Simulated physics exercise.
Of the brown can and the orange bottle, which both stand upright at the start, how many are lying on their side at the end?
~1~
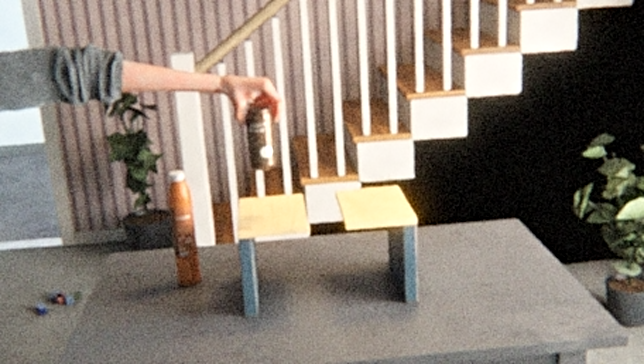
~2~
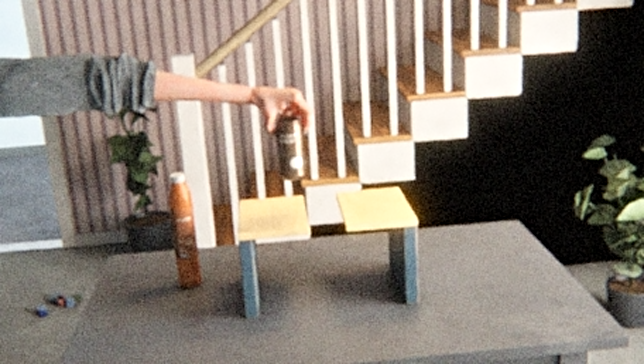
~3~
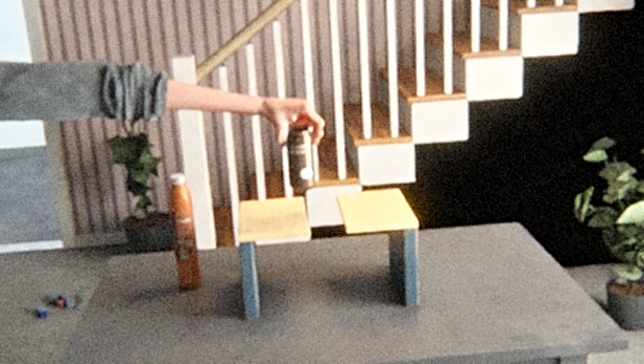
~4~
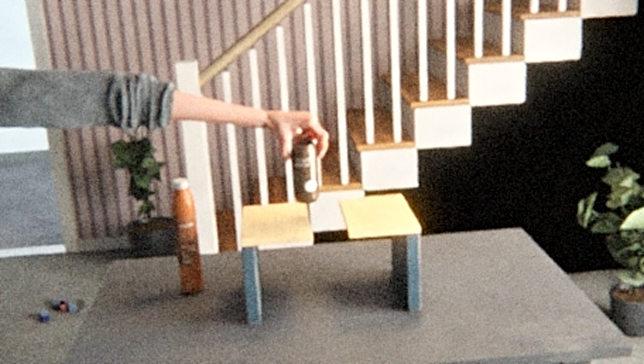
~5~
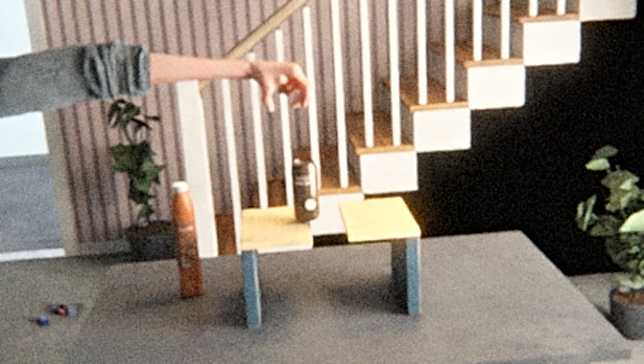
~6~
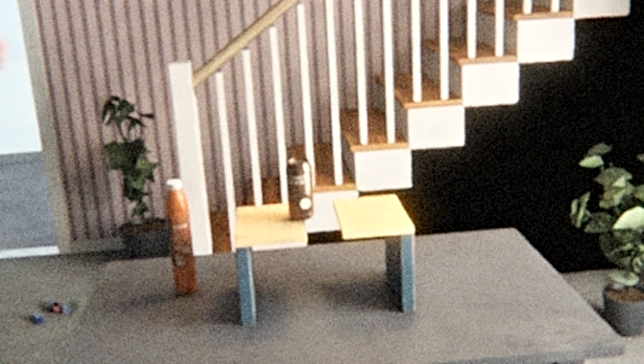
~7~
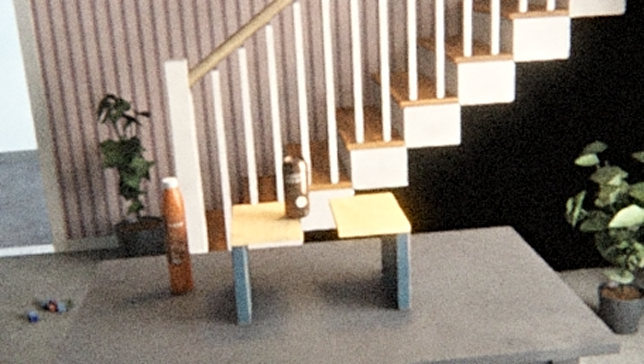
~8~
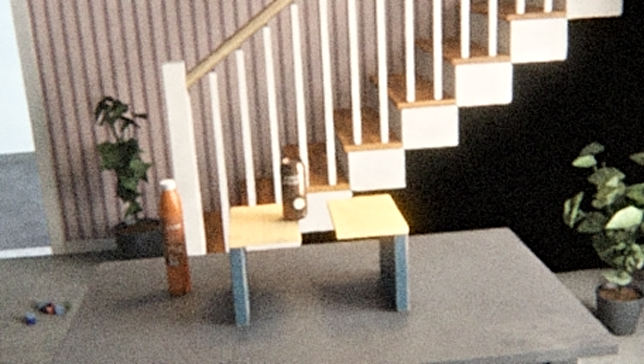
None of them are lying down at the end. The brown can and the orange bottle are both still upright.
